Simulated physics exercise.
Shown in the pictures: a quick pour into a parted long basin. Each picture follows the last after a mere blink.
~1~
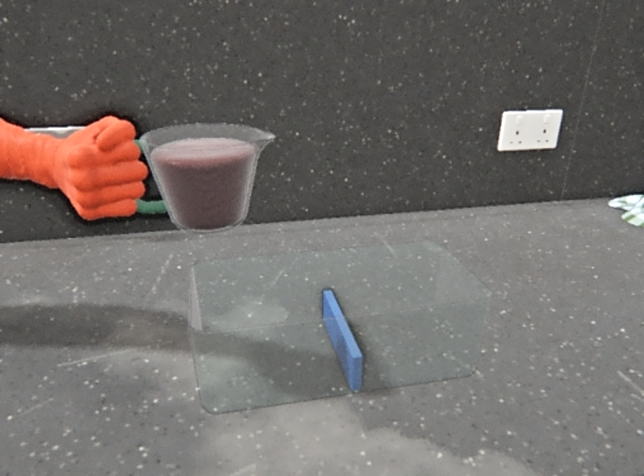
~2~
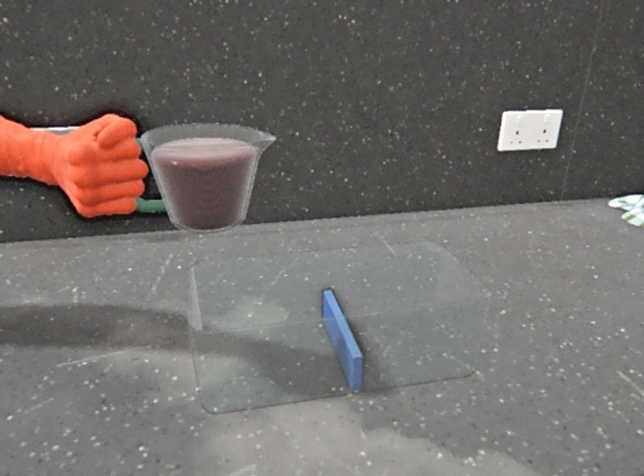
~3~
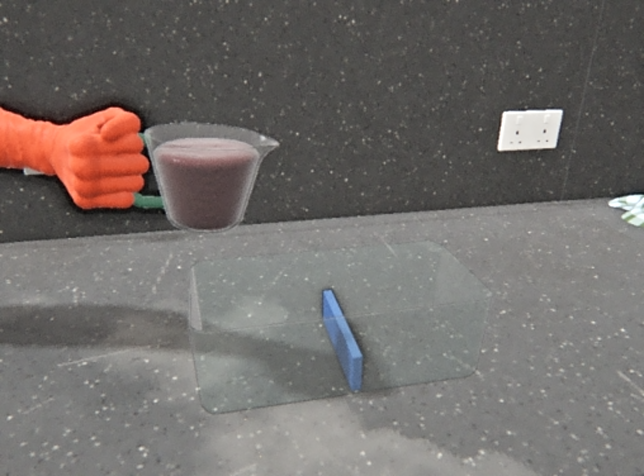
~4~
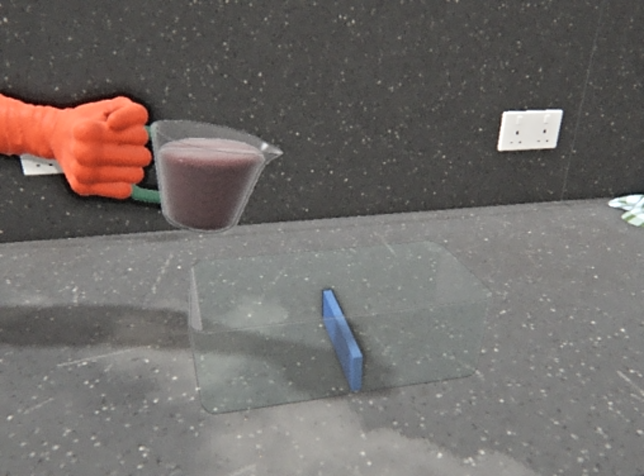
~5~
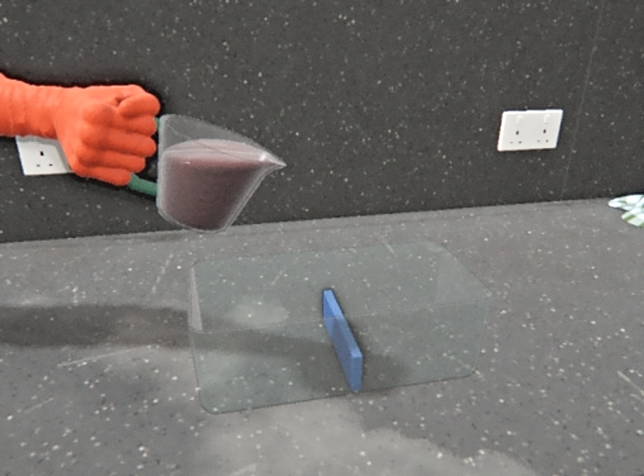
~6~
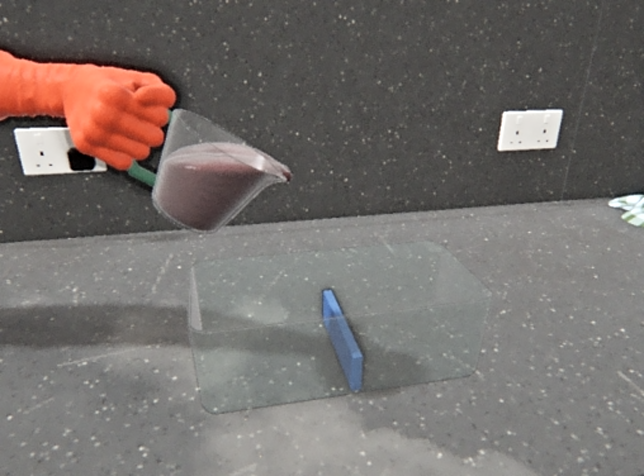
To begin with, an orange-gloved hand at the left holds a clear jug of dark reddish liquid nearly upright above a clear long basin parted by a blue wall. The hand then tilts the jug to the right, slightly at first, then more steeply, until the liquid reaches the spout's lip.
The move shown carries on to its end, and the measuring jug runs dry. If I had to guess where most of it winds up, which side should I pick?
Pick the left side.
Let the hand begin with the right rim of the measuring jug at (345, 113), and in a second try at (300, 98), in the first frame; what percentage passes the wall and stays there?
Near 90 in a hundred first, near 45 in a hundred second.
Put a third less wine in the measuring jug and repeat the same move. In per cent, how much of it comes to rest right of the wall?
Estimate: Around 5 per cent.
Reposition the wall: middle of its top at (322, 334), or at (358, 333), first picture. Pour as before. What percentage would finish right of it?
It would come to roughly 45 per cent the first time and roughly 15 per cent the second.
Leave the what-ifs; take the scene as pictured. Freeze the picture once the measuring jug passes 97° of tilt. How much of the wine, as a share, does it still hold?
It comes to 30 per cent or so.
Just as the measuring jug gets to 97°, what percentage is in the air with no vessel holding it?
Near 30 parts in a hundred.
A moment on, the tilt is 97° and 31 per cent is still to pour, 34 is left of the wall and 5 right of it.
Next, the tilt is 110° and 1 per cent is still to pour, 85 is left of the wall and 6 right of it.
Then the tilt is 110° and 0 per cent is still to pour, 86 is left of the wall and 10 right of it.
Later the tilt is 110° and 0 per cent is still to pour, 87 is left of the wall and 10 right of it.
Finally, 87 per cent lies left of the wall, 10 right of it and 3 outside.
